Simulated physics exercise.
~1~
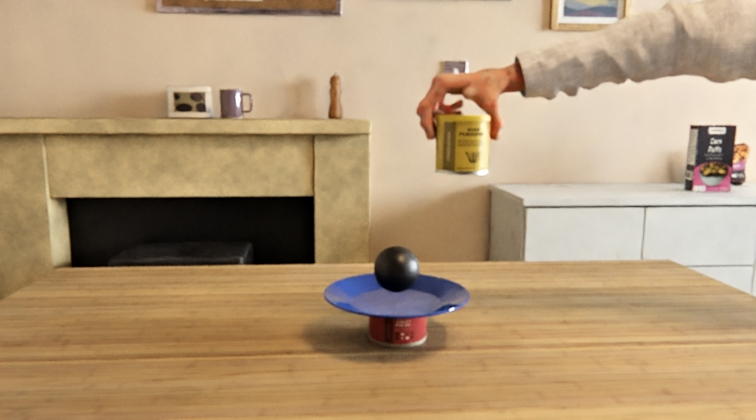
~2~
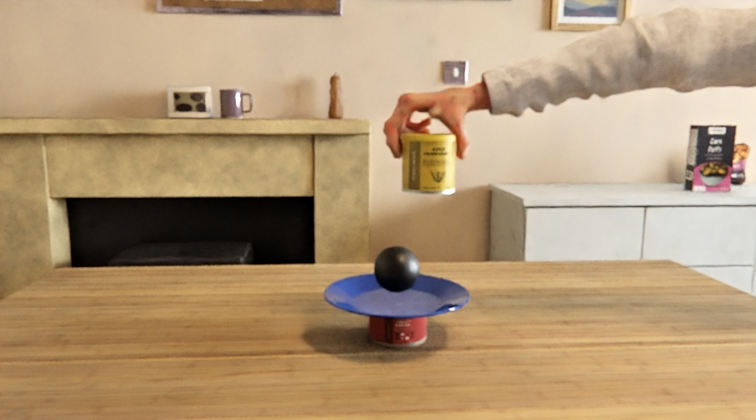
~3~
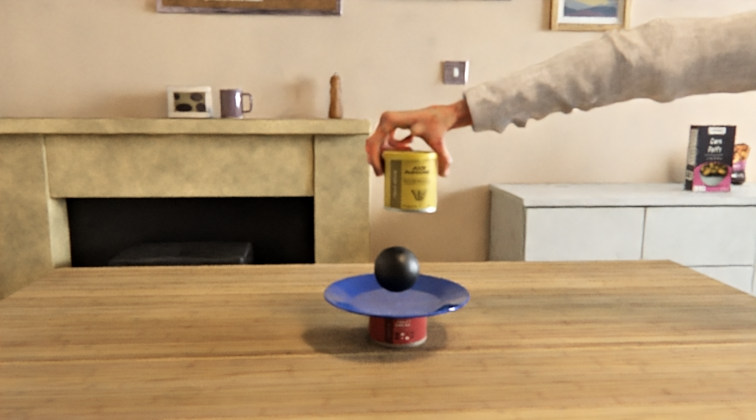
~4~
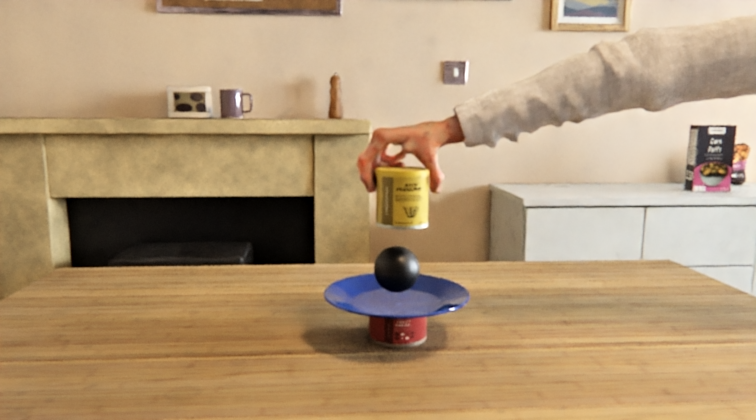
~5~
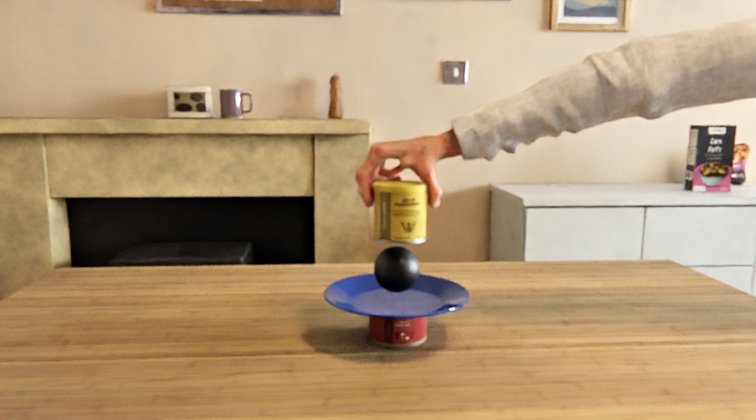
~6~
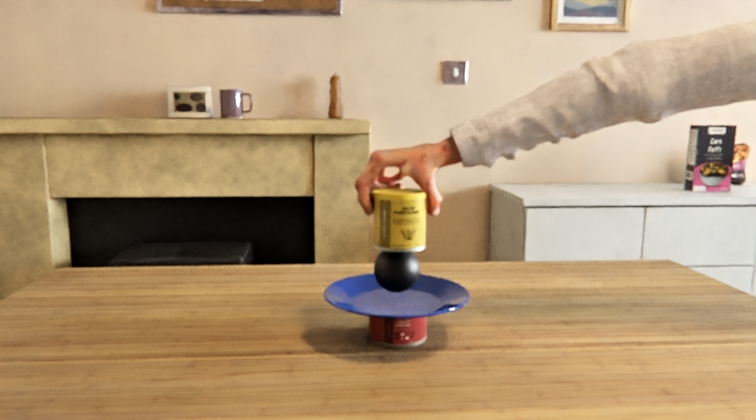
On a wooden table, a hand lowers a yellow tin onto a black ball on a blue plate.
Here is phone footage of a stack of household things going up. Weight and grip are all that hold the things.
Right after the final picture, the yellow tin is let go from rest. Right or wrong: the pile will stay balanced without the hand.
Wrong.
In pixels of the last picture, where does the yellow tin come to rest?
Somewhere around (581, 308) in the last picture.
Then, 0.60 s after the last picture, yellow tin now fallen; black ball rolled a little.
Then, 0.80 s after the last picture, black ball rolled a little.
At rest, fallen, yellow tin; the other 3 in place. Seen from the same camera at the end, yellow tin near (581, 309). The pile gives way.
